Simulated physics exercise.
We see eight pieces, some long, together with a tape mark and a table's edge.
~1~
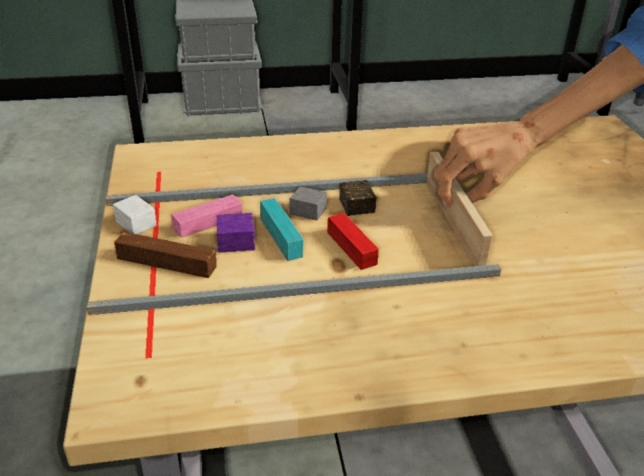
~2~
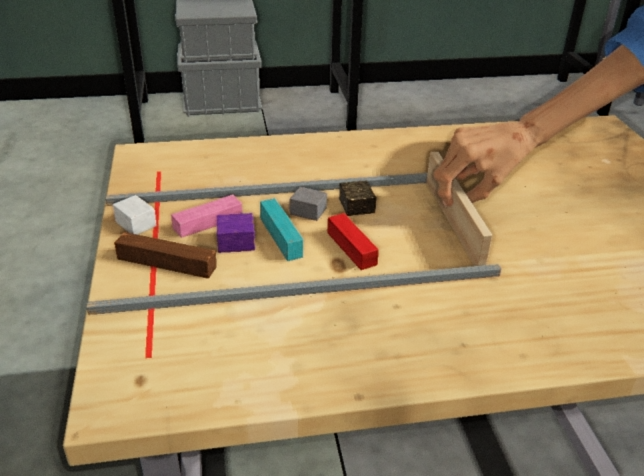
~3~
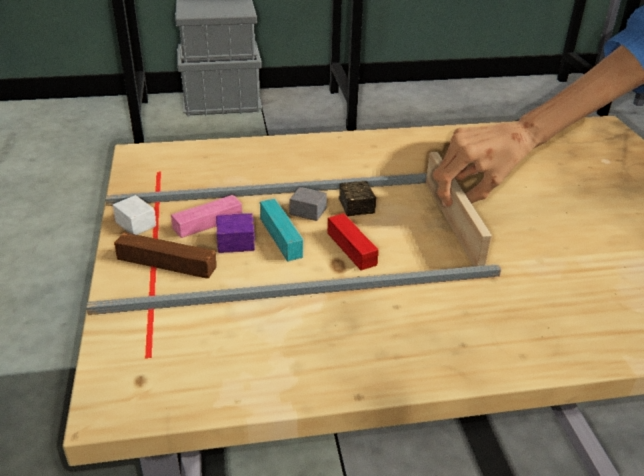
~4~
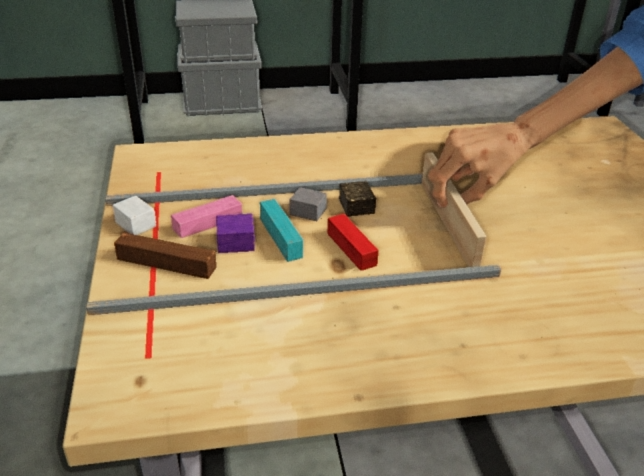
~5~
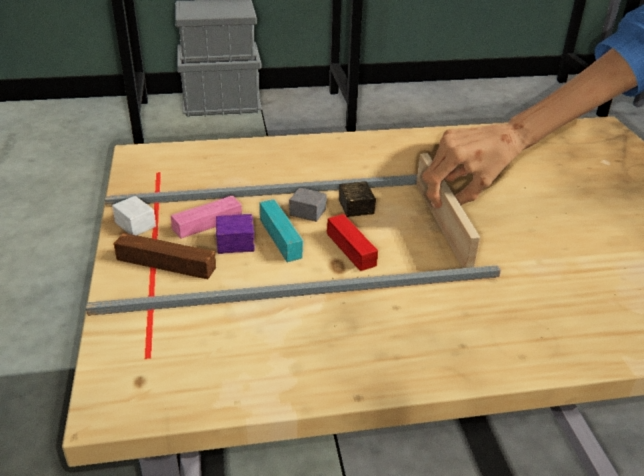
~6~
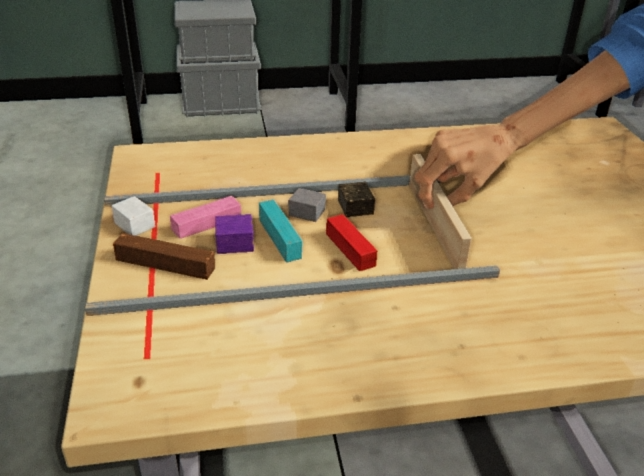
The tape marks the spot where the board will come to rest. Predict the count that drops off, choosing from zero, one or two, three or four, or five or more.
The count is three or four.
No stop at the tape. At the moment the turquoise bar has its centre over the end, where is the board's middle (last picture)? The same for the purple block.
Roughly (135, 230); for the second one, roughly (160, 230).
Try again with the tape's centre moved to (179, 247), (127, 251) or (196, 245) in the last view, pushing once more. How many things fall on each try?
2, 6, 1.
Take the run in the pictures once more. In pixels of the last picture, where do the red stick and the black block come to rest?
The red stick comes to rest close to (141, 260), while the black block rests close to (139, 214).
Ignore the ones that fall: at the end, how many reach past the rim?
That comes to 1 of them.
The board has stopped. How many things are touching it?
2.
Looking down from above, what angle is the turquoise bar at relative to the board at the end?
I'd say it's about 10° out of line.
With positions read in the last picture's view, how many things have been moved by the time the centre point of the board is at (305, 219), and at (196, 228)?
Respectively 6 and 8.
Soon after, none off yet; white block at rest near (133, 216); brown bar at rest near (164, 256); pink bar at rest near (207, 217).
After that, none off yet; white block at rest near (133, 216); brown bar at rest near (163, 258); pink bar displaced a little near (175, 220).
And then, none off yet; white block tilting a little near (89, 214); brown bar displaced a little near (128, 267); pink bar displaced about its own width near (111, 228).
In the end, the number that fall off is three or four; gone, purple block, pink bar, brown bar and white block.
